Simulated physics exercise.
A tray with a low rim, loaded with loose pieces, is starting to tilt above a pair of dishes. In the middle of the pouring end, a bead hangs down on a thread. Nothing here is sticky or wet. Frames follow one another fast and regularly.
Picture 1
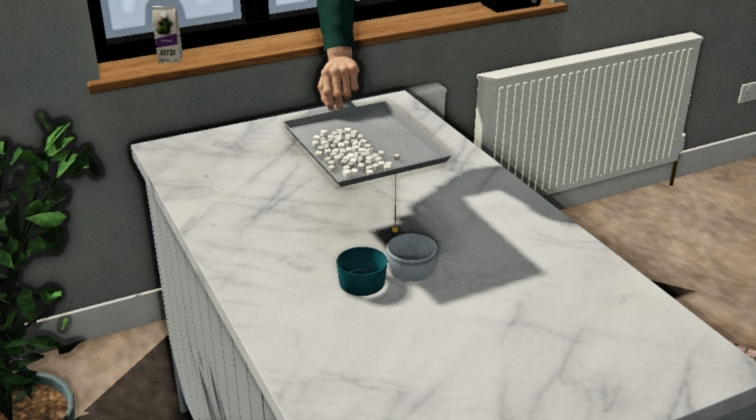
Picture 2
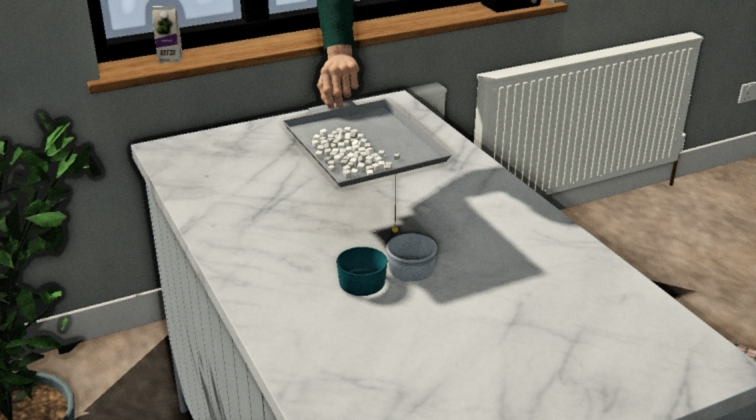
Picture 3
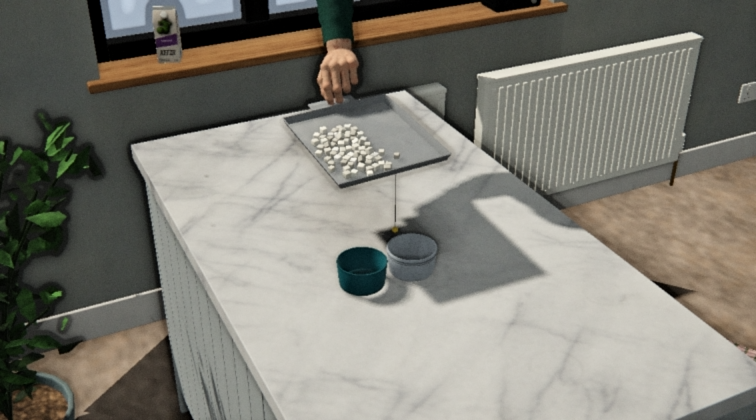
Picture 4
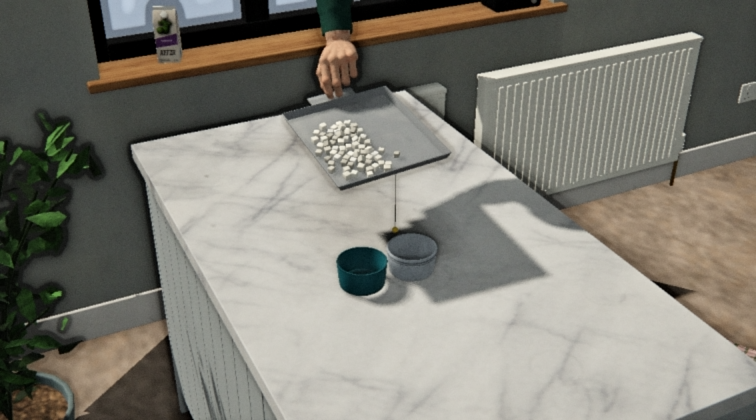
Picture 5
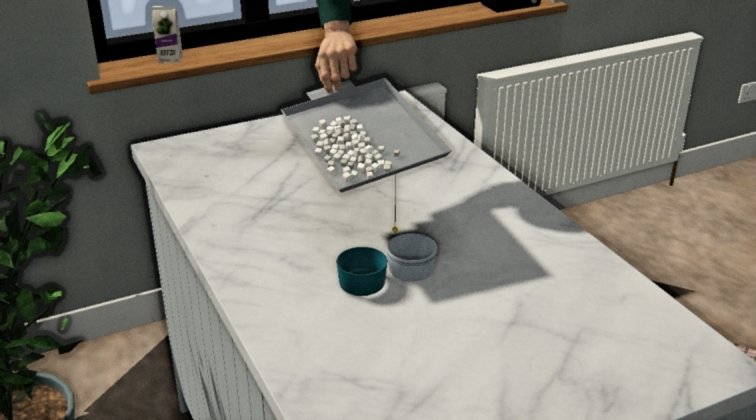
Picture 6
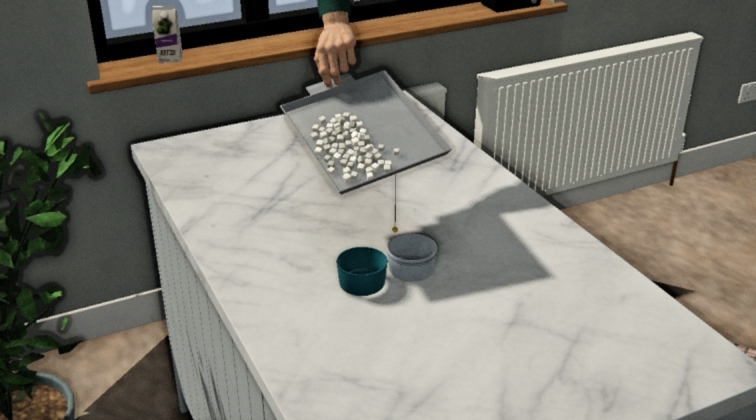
The footage shows a hand at the far edge of a grey tray of small white cubes, gradually raising that side so the tray slants, its near left corner dipping slightly, while two dishes sit still on the marble counter.
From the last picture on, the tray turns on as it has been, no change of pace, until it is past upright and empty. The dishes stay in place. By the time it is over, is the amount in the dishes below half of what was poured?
Mostly wasted.
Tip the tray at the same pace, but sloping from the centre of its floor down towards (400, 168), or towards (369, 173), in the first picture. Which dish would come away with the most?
At the first place the dish on the right, at the second the dish on the left.
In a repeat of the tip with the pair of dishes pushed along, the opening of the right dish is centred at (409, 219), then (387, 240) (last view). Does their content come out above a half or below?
Earlier try a minority share, later try a majority share.
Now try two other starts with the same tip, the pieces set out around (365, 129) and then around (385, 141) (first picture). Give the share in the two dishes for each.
Close to 40 and close to 50 per cent.
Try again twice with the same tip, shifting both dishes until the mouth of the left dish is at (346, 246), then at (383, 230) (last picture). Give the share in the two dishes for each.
You'd end up with around 70 per cent and then around 0 per cent.
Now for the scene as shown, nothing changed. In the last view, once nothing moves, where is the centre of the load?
I'd say the middle ends up at about (343, 272).
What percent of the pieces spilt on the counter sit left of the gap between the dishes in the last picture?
Roughly 100 in a hundred.
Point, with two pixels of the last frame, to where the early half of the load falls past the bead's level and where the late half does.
Early half: (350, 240); late half: (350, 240).
Soon, tray tipped steeply; nearly all on the tray; a stray few in the left dish; a stray few in the air.
A while on, tray tipped right over; a small part on the tray; about a quarter in the left dish; a stray few in the right dish; about half outside both; about a quarter in the air.
Towards the end, tray tipped past a quarter turn; about a quarter in the left dish; a stray few in the right dish; about two thirds outside both.
Finally, tray tipped past a quarter turn; about a quarter in the left dish; a stray few in the right dish; about two thirds outside both.
